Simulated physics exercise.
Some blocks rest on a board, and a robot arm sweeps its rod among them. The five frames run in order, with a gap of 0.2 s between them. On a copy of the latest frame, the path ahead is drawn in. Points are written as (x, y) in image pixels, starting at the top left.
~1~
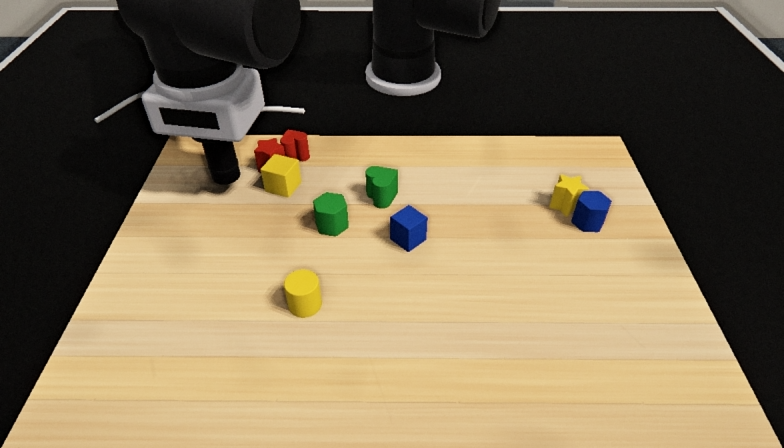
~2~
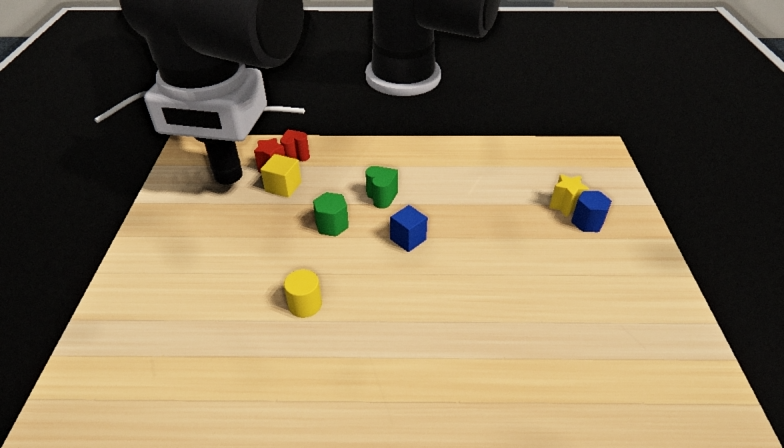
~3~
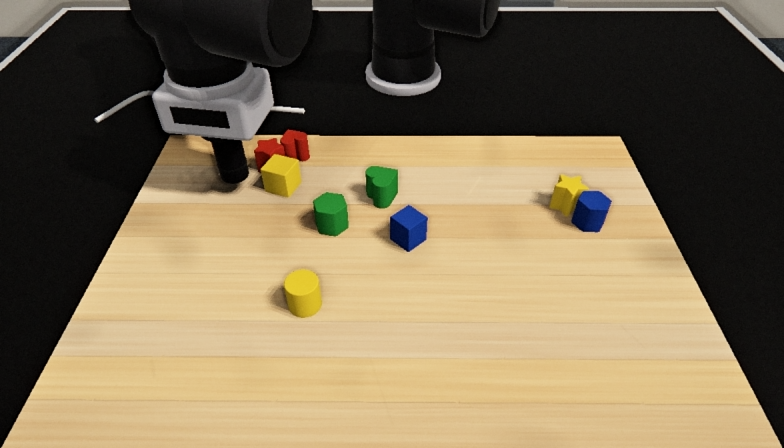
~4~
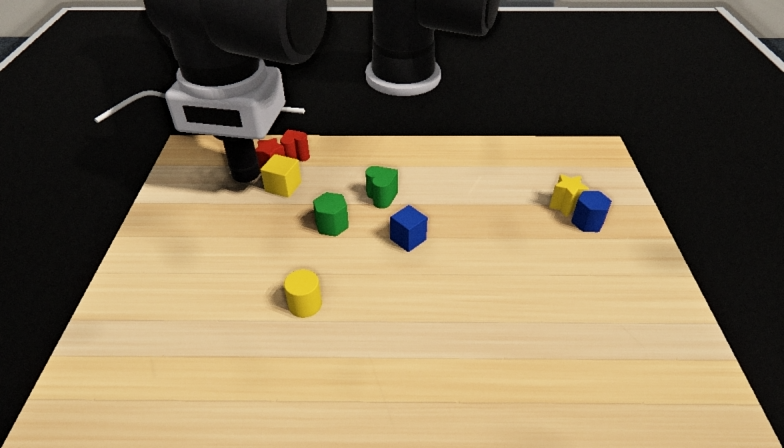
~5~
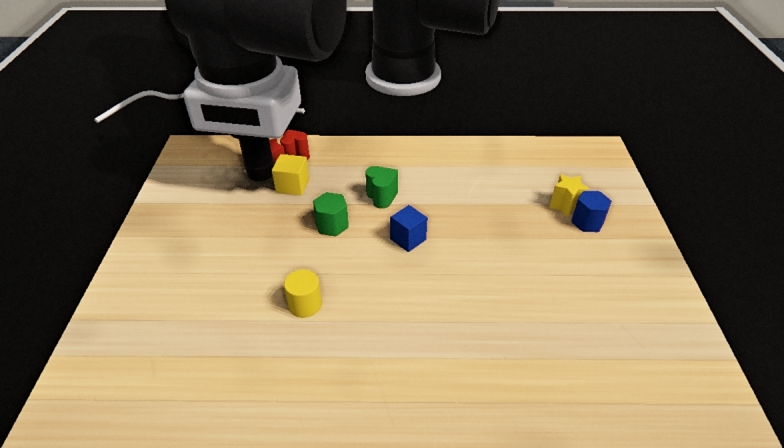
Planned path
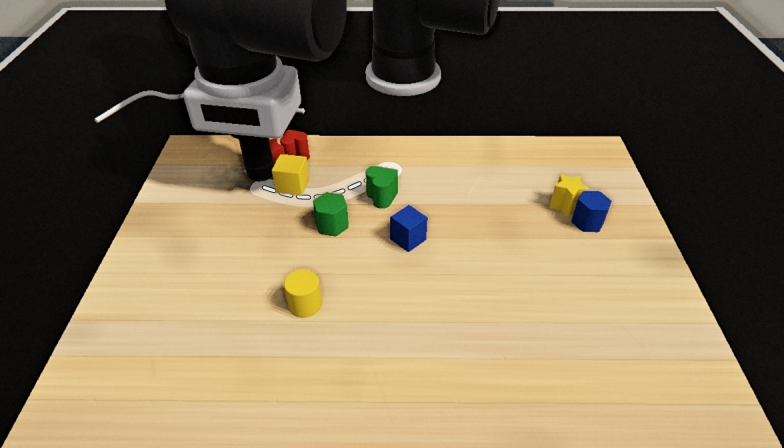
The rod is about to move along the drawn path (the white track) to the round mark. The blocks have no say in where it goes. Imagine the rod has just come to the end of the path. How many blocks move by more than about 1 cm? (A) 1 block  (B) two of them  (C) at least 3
Letter A.
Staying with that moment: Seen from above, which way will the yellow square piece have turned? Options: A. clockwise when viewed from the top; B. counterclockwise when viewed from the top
Answer: B.
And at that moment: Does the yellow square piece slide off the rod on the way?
The answer is yes.
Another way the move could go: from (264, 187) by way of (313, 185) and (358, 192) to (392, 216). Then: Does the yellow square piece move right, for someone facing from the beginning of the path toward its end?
No, it doesn't check out.
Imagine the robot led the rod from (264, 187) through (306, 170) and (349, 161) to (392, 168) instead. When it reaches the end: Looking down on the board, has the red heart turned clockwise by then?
Yes, that is what happens.
Path on the board, from (264, 187) over (306, 197) and (351, 187) to (389, 170).
The first path, step by step. One third of the way, rod (305, 184); yellow square piece (326, 161), turned 70° anticlockwise.
Two thirds of the way, rod (350, 174); yellow square piece (352, 148), turned 110° anticlockwise.
At the end, rod (388, 157); yellow square piece (357, 142), turned 135° anticlockwise; green heart in place.
